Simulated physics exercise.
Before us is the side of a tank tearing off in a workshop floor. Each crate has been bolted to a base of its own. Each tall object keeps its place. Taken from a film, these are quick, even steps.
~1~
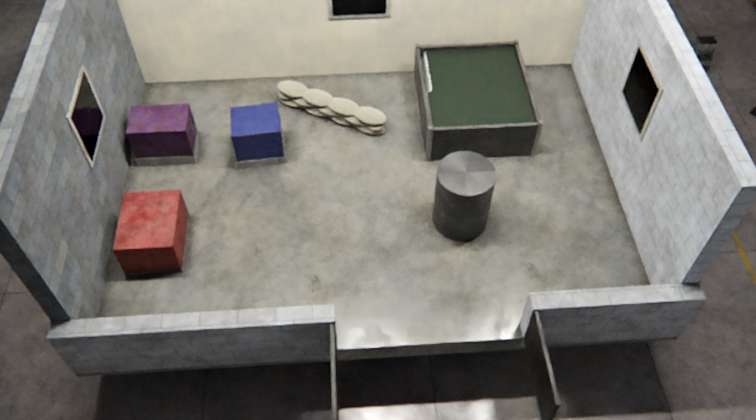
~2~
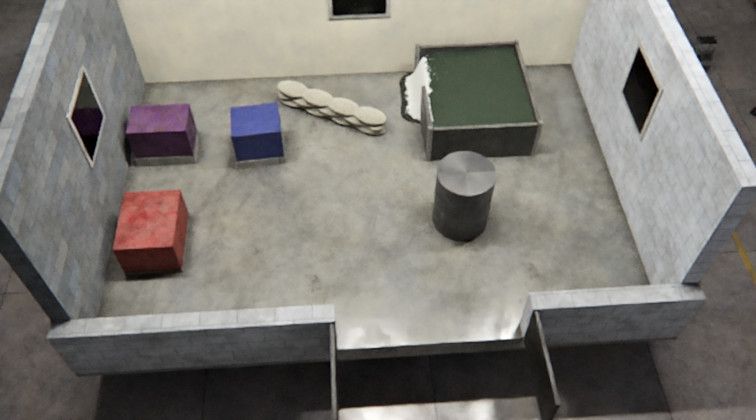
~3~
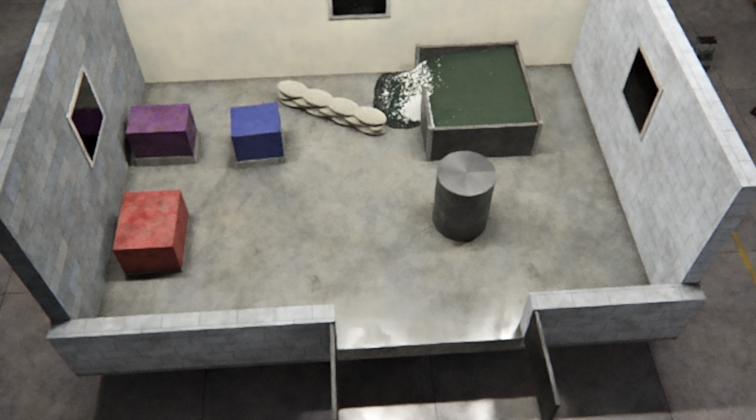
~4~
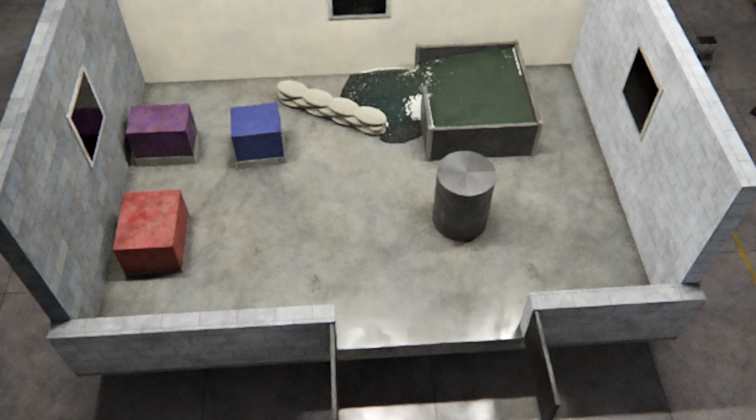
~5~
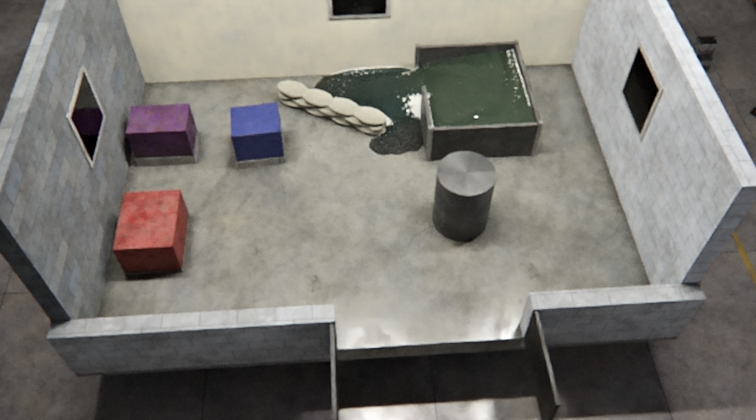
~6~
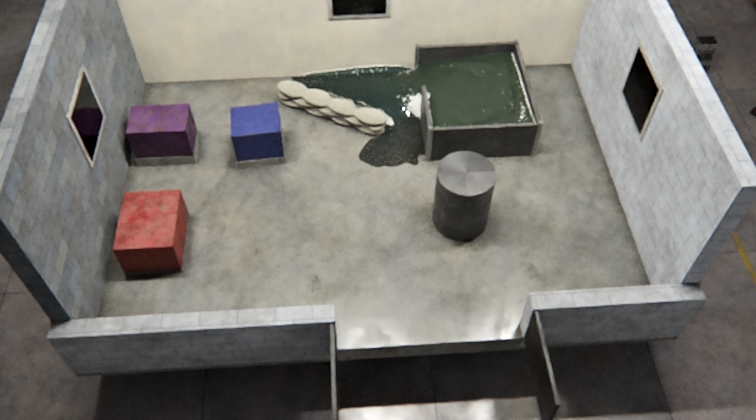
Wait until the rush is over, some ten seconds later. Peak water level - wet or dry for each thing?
The blue crate is saved; the red crate is not saved; the purple crate is not saved.
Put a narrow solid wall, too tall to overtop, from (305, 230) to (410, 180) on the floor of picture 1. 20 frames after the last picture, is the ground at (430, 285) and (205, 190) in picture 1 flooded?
In order, I'd call them bare and inundated.
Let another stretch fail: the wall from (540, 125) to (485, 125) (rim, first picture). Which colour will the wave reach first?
I say the blue one.
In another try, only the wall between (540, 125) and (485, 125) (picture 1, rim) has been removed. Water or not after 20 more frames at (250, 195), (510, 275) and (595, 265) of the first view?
The first point is unwetted, the second swamped, the third swamped.
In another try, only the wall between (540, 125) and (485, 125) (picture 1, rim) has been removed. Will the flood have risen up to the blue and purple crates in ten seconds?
First, the blue crate is not reached; second, the purple crate is not reached.
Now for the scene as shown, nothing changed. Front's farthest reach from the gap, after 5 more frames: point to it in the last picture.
The front tops out at about (156, 89).
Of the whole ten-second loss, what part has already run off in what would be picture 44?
Some 10 per cent.
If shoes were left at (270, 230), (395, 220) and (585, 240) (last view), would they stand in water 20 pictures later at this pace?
Status per point, in sequence: Unwetted, then waterlogged, then unwetted.
A moment on, water covers 10 % of the floor; the blue crate not reached, the red crate not reached, the purple crate not reached.
Next, water covers 20 % of the floor; the blue crate water round its plinth, the red crate not reached, the purple crate water round its plinth.
Then, water covers 30 % of the floor; the blue crate water round its plinth, the red crate water round its plinth, the purple crate water round its plinth.
Later, water covers 65 % of the floor; the blue crate water round its plinth, the red crate water round its plinth, the purple crate water round its plinth.
In the end, water covers 85 % of the floor; the blue crate stayed above the water, the red crate was topped, the purple crate was topped.
